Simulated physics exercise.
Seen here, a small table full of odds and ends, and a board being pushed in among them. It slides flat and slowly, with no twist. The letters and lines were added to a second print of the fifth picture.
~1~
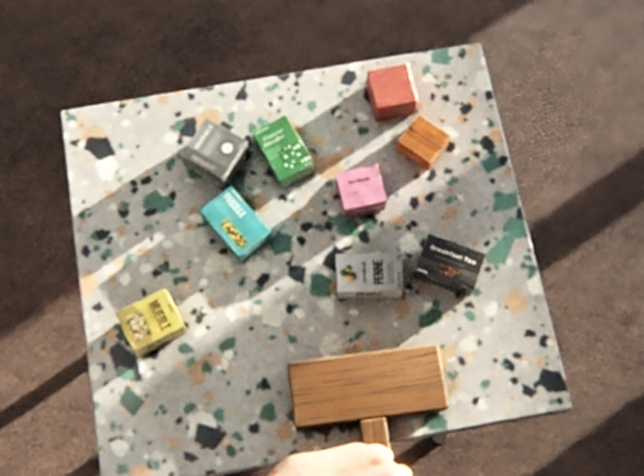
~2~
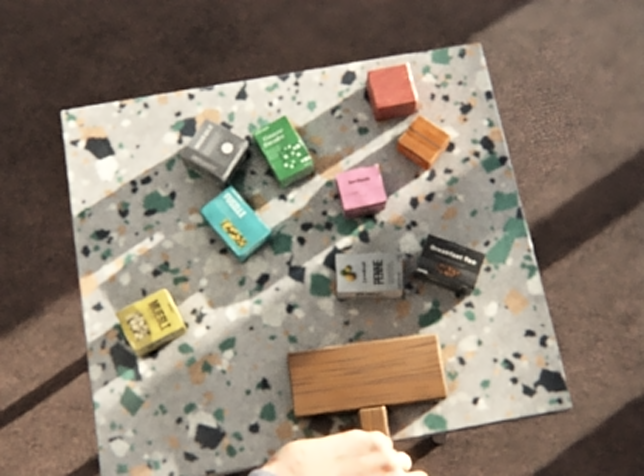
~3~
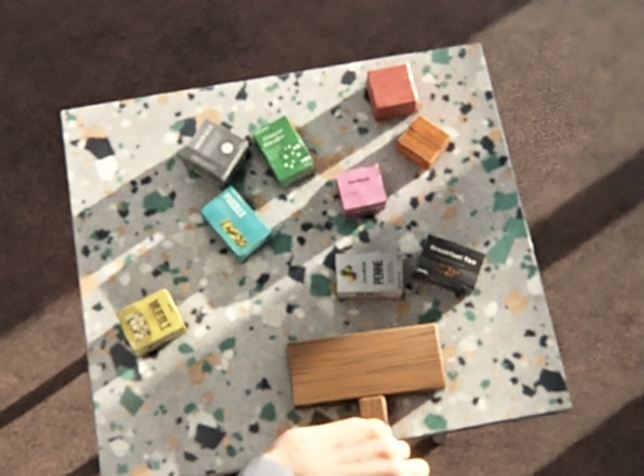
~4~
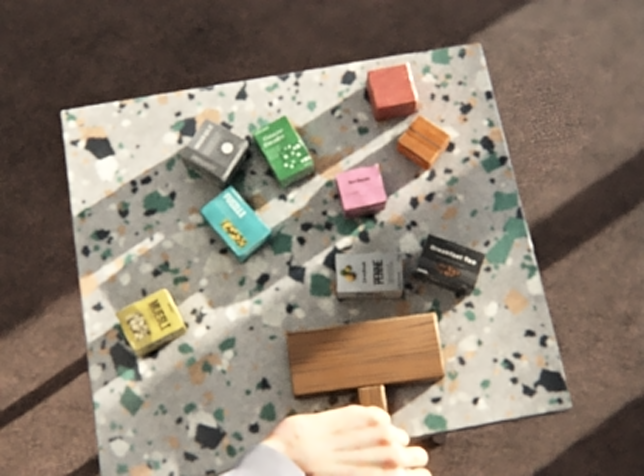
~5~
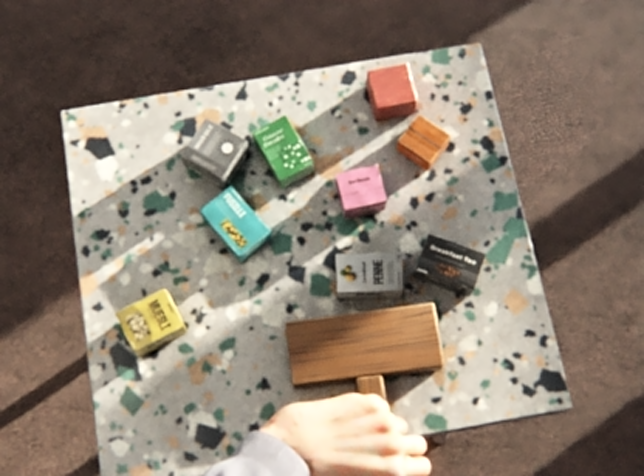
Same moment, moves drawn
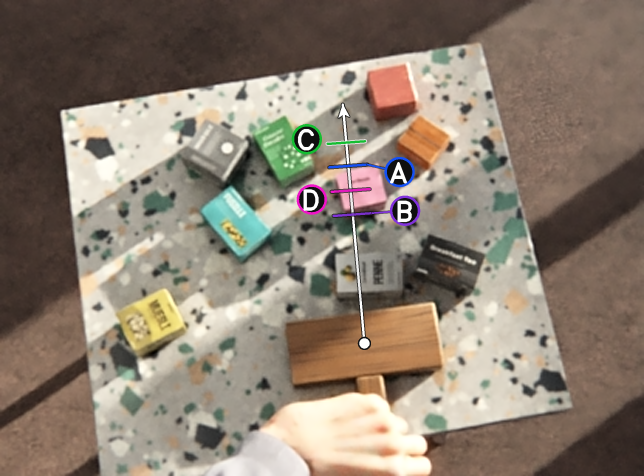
A hand at the bottom edge grips the handle of a wooden board on a speckled, sunlit tabletop, seen from above. Red and orange blocks sit at upper right, a pink one near the centre, grey, green and teal packets at upper left, a yellow one at lower left, and grey and black ones right of centre. The hand slowly pushes the board flat and straight up toward the grey and black packets, while everything else and the camera stay still.
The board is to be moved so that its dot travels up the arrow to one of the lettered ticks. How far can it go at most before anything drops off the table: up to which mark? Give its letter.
All is well up to C.
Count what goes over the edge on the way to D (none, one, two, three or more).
In all, none.
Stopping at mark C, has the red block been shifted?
Yes.
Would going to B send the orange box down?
No.
On the marked copy, A at (348, 166); B at (353, 215); C at (346, 142); D at (351, 191); the arrow from (364, 343) to (343, 104); the white dot at (364, 343).
Taking C. A third of the way, board (357, 271); black packet (459, 249); pink packet (360, 183).
Two thirds of the way, board (350, 199); pink packet (352, 115); black packet (459, 248).
When it is over, board (346, 148); pink packet (344, 66); red block (398, 67); nothing has fallen.
As for the rest, A is safe but short; B is safe but short; D is safe but short.
